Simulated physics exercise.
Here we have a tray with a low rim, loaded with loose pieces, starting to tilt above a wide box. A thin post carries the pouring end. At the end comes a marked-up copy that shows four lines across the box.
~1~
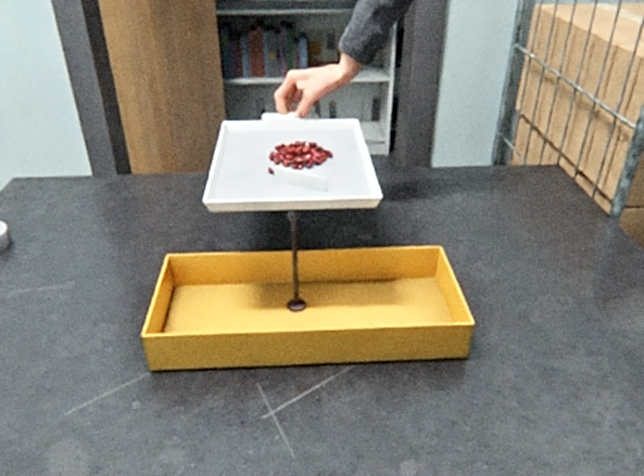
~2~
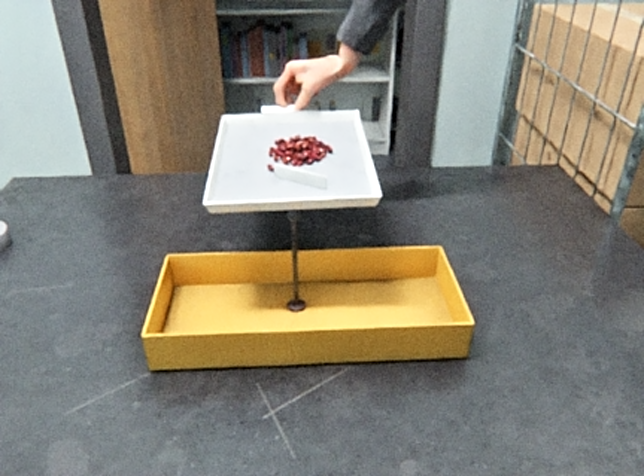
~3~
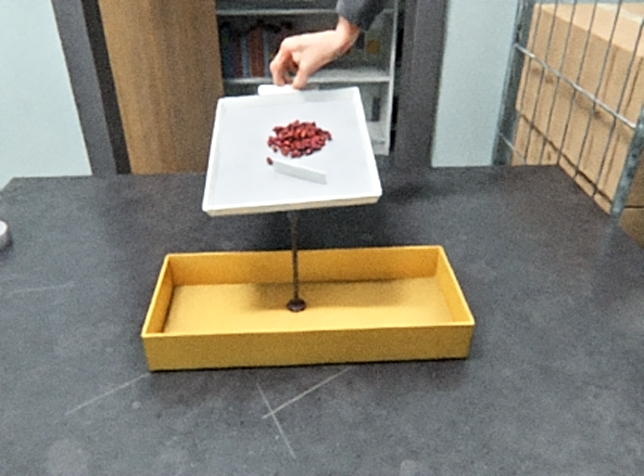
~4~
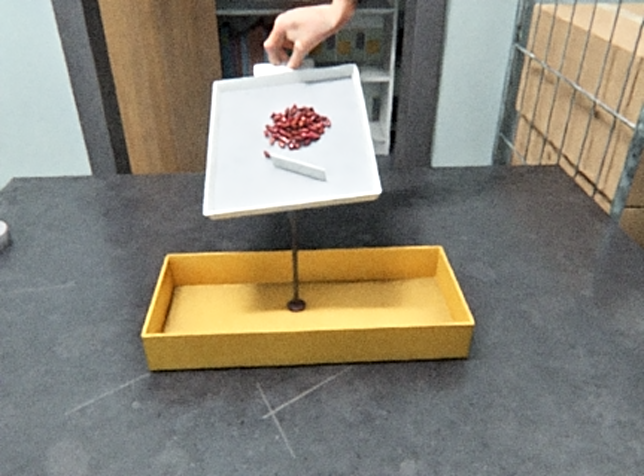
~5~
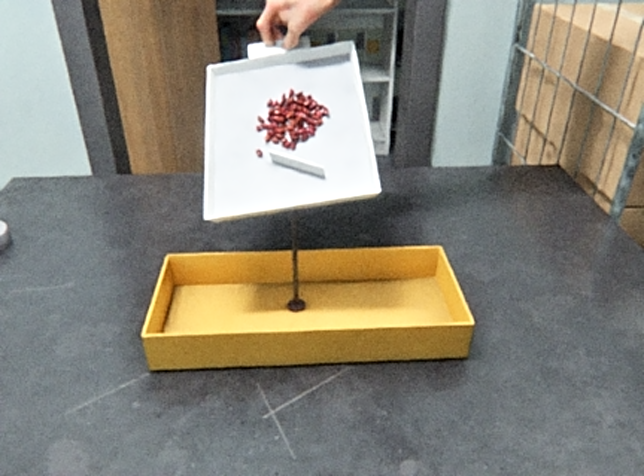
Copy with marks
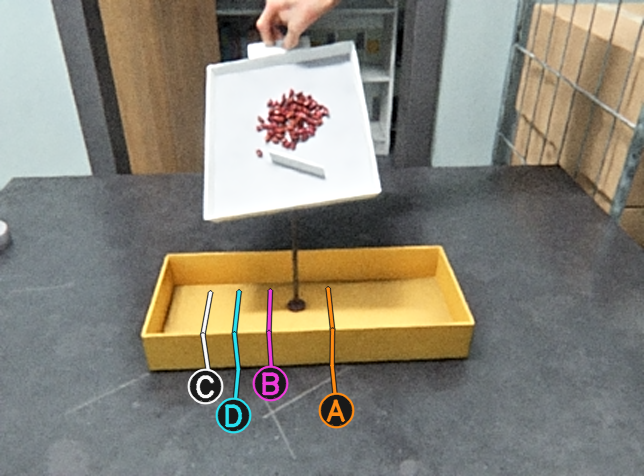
A white tray of red beans tilts toward the viewer as a hand lifts its far edge.
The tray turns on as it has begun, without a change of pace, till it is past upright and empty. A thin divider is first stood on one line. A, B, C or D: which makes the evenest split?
D.
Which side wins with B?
The left side.
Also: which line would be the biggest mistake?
A.
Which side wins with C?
More lands on the right.
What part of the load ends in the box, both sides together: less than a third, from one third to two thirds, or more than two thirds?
About that: More than two thirds.
On the marked copy, line A crosses the front rim at (332, 328); line B crosses the front rim at (268, 331); line C crosses the front rim at (203, 333); line D crosses the front rim at (234, 332).
For line A, of what is caught, nearly all on the left of the divider, a stray few on the right.
For line B, of what is caught, most on the left of the divider, about a quarter on the right.
For line C, of what is caught, about a quarter on the left of the divider, most on the right.
For line D, of what is caught, about half on the left of the divider, about half on the right.
